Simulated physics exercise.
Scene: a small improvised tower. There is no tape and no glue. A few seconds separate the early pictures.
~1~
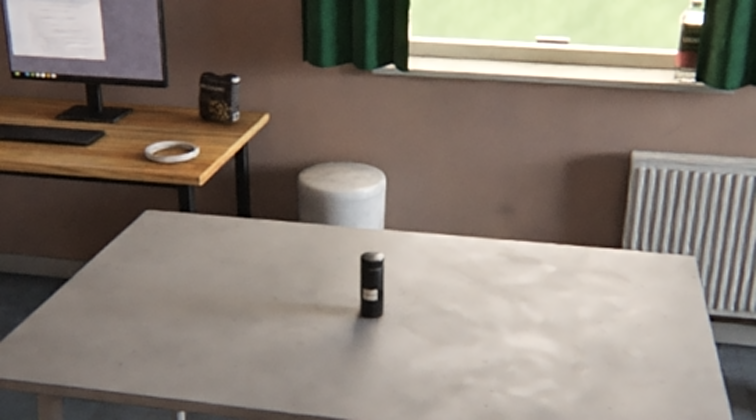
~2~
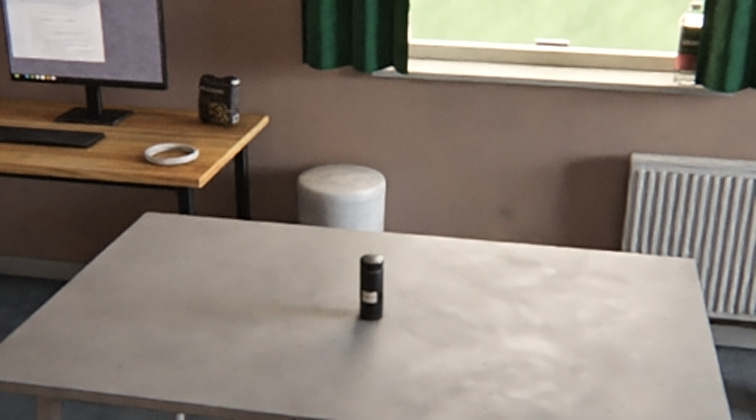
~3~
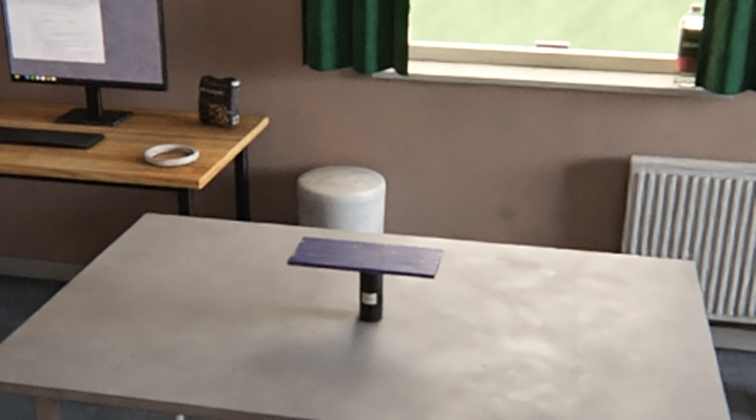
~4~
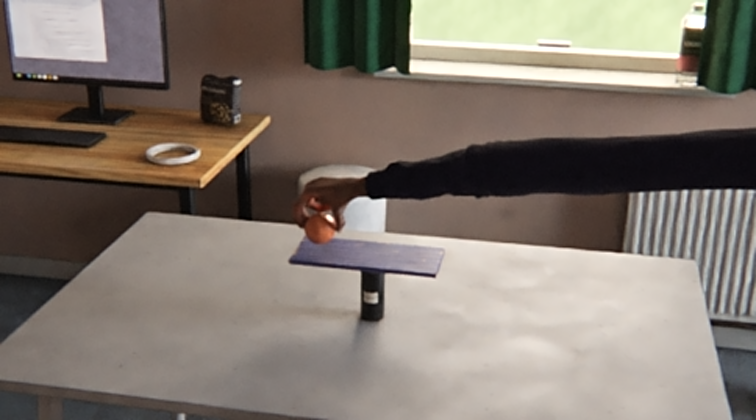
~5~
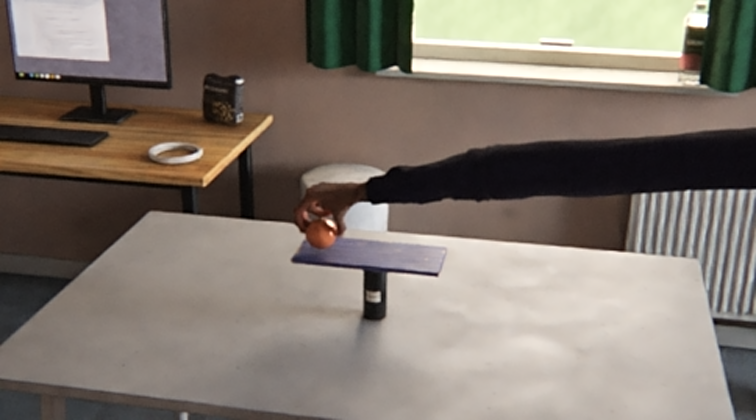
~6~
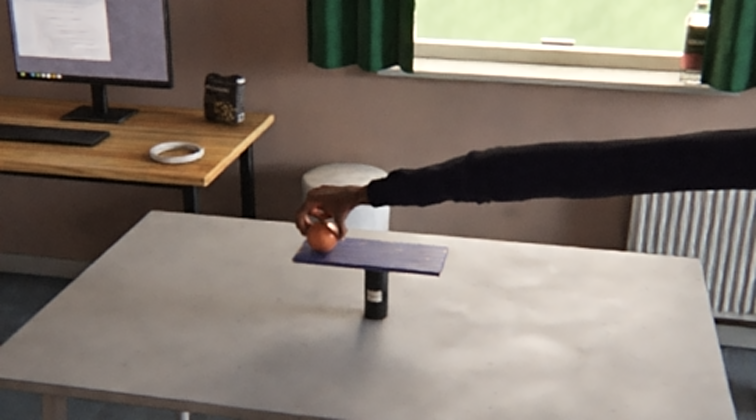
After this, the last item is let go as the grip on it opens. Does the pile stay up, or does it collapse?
The result: A fall.
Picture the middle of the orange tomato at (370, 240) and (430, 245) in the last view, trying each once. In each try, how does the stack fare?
Result of try one is that it stays stable, and of try two that it tips over.
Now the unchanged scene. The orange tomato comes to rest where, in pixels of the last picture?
I'd point to roughly (310, 299).
Then, 0.40 s past the last view, orange tomato now fallen; blue board rocked 69° from its first pose.
Then, 0.80 s past the last view, blue board now fallen; black shaker rocked 60° from its first pose.
Then, 0.90 s past the last view, black shaker now fallen.
Finally, fallen, orange tomato, black shaker and blue board. Final places as the last picture's camera would see them, orange tomato near (311, 299). The stack comes apart.
